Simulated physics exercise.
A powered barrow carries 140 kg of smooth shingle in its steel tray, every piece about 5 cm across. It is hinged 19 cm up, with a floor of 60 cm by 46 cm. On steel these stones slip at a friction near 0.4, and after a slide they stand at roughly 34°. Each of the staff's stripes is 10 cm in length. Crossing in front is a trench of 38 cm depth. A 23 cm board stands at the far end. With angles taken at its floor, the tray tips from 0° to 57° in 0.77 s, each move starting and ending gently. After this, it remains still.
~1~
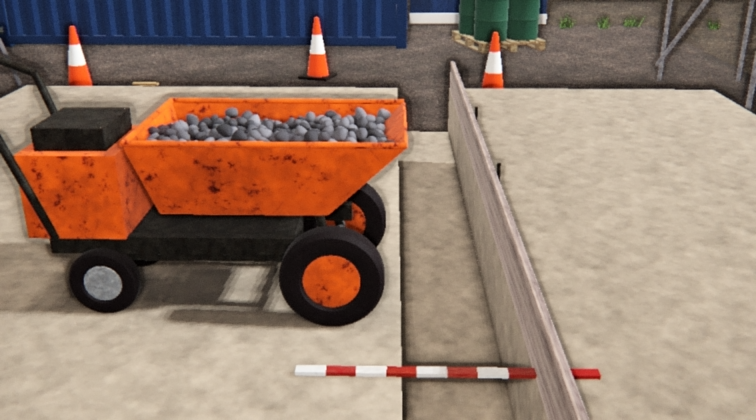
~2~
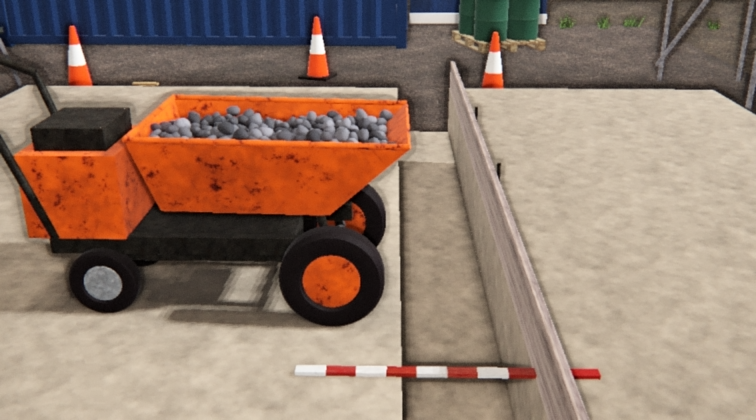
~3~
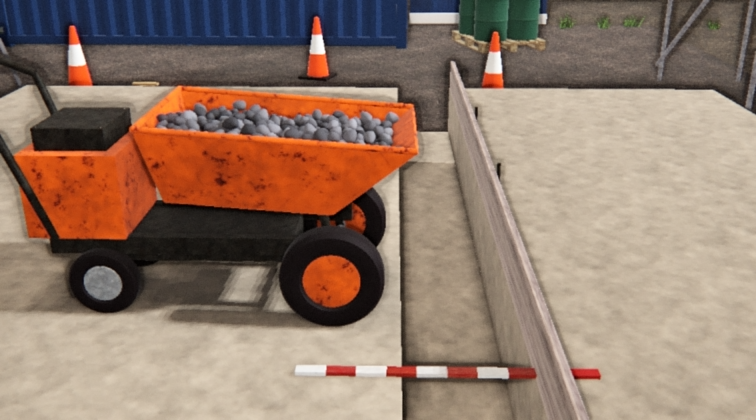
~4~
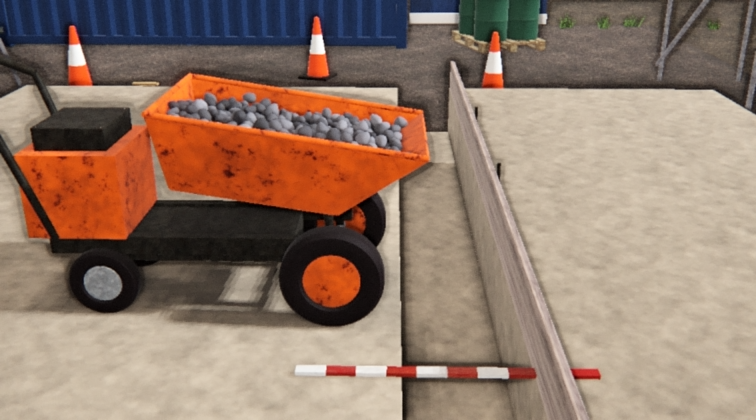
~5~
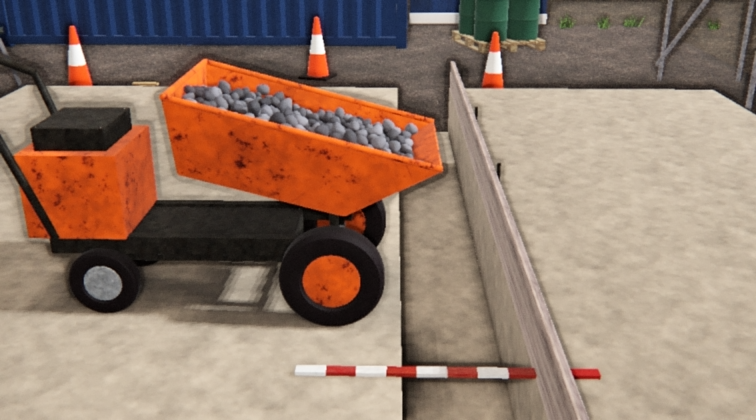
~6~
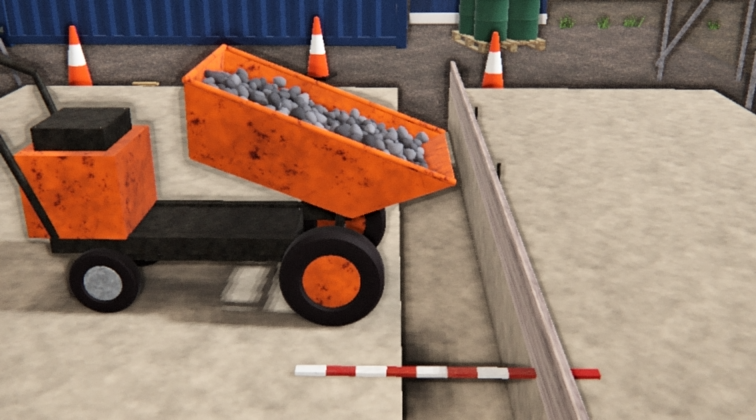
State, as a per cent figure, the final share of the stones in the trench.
The final share is about 55 per cent.
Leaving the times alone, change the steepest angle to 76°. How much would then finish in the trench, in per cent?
Share in trench: Approx. 75%.
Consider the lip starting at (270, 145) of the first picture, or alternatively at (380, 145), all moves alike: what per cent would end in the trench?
Around 95 and then 85 percent.
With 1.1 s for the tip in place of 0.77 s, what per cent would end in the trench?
Close to 60 percent, then.
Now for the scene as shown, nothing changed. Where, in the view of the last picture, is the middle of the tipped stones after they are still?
The stones end up centred near (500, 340).
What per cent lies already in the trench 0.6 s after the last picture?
About 10 per cent by then.
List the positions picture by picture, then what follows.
The first frame shows lip at (406, 146), floor tilted 0°, highest stones at (283, 124).
In the second frame, the tray is at 1°, its lip at (409, 148); the top of the load is at (237, 121).
In the third frame, the tray is at 4°, its lip at (417, 152); the top of the load is at (222, 115).
The fourth frame shows lip at (429, 159), floor tilted 9°, highest stones at (212, 106).
In the fifth frame, the tray is at 15°, its lip at (442, 170); the top of the load is at (216, 93).
In the sixth frame, the tray is at 21°, its lip at (455, 183); the top of the load is at (232, 80).
Then, 0.3 s after the last picture the floor is at 48°, 100 % in the tray; the foremost stones are at (471, 216).
Then, 0.6 s after the last picture the floor is at 57°, 85 % in the tray, 10 % in the trench, 6 % past the trench; the foremost stones are at (550, 250).
Then, 0.9 s after the last picture the floor is at 57°, 40 % in the tray, 22 % in the trench, 38 % past the trench; the foremost stones are at (694, 303).
Then, 2.9 s after the last picture the floor is at 57°, 0 % in the tray, 55 % in the trench, 45 % past the trench; the foremost stones are past the picture's edge.
